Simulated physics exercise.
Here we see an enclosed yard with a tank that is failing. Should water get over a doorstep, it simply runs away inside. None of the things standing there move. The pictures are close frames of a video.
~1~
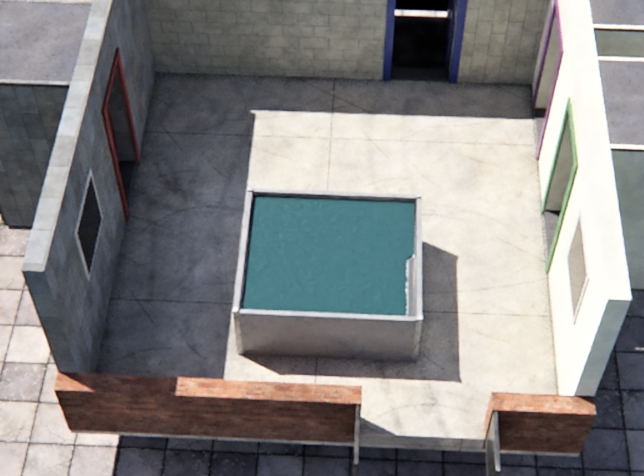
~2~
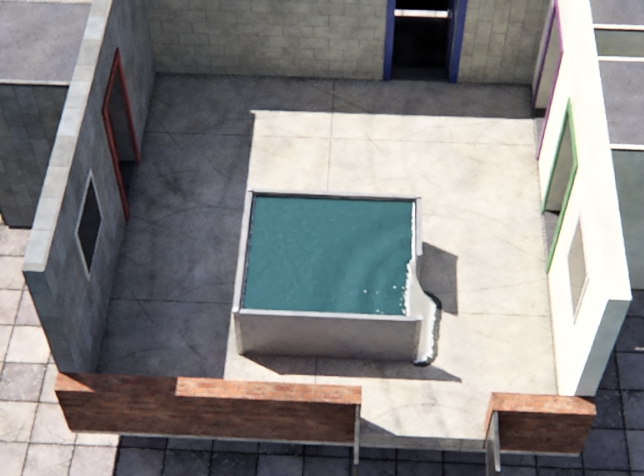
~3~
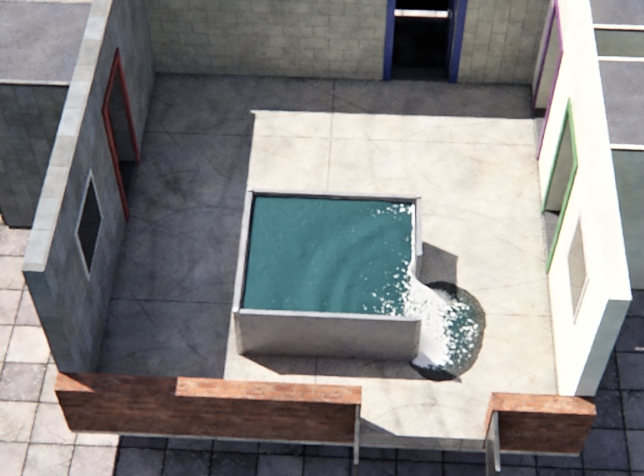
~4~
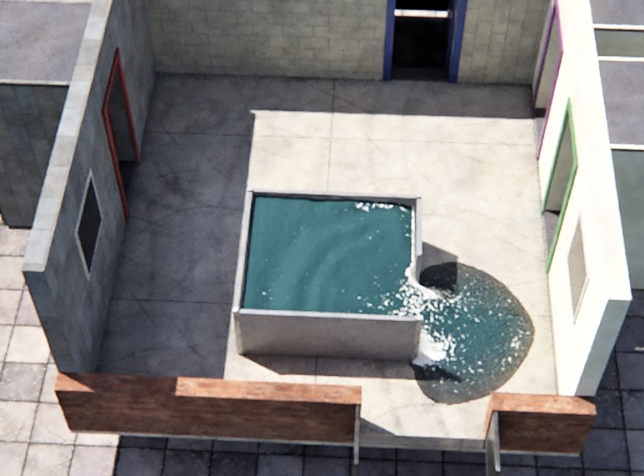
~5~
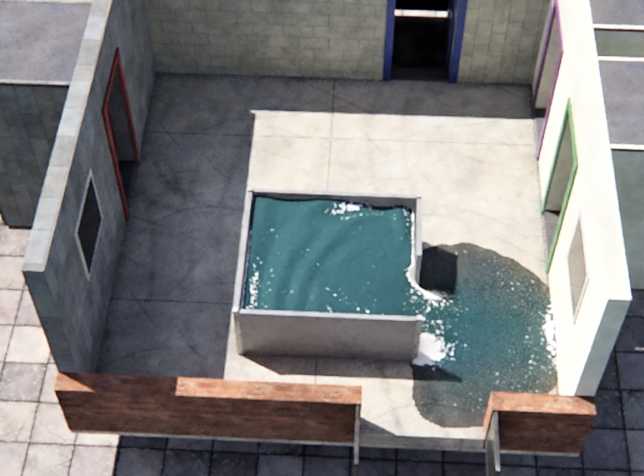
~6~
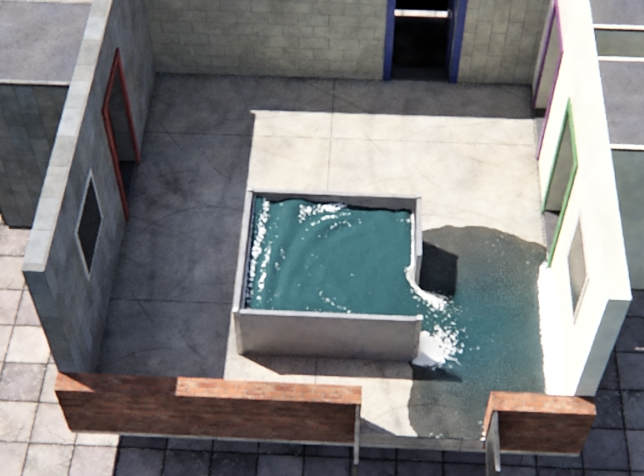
A walled yard with a pale stone floor is seen from high above, at a fixed angle. A square grey tank of teal water stands in the middle, with a red-framed doorway at left, a blue one at back, a green one at right, and low brick walls in front. Water breaks from the tank's right side, foams, and spreads across the floor to the right wall and front bricks while ripples cross the tank.
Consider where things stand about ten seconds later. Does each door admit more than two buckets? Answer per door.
The purple door: It does; the green door: It does; the blue door: It does; the red door: It does not.
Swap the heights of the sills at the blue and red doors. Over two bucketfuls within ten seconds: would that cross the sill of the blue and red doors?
You'll see the blue door tops the limit and the red door tops the limit.
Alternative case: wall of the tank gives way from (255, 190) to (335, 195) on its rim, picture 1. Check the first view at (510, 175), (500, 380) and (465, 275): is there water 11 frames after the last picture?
Taking the spots in turn: Untouched, untouched and untouched.
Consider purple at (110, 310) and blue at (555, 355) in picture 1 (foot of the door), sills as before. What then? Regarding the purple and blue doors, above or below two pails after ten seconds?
Taking them in turn, the purple door one falls short and the blue door one tops the two-pail mark.
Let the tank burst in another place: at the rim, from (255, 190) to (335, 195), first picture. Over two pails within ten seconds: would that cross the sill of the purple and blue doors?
As for the doors, purple gets past it and blue gets past it.
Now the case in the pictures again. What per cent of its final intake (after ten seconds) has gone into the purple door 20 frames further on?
Roughly 0 percent.
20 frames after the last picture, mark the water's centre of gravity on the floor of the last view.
It is near (412, 280).
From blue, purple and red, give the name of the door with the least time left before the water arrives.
It's the door marked purple.
A moment on, water covers 15 % of the floor; the purple door not reached, the green door under two buckets in, the blue door not reached, the red door not reached.
Next, water covers 30 % of the floor; the purple door wet at the sill, nothing in, the green door over two buckets in, the blue door not reached, the red door not reached.
Then, water covers 55 % of the floor; the purple door under two buckets in, the green door over two buckets in, the blue door over two buckets in, the red door not reached.
Later, water covers 80 % of the floor; the purple door over two buckets in, the green door over two buckets in, the blue door far over two buckets in, the red door not reached.
In the end, water covers 95 % of the floor; the purple door over two buckets in, the green door over two buckets in, the blue door far over two buckets in, the red door wet at the sill, nothing in.
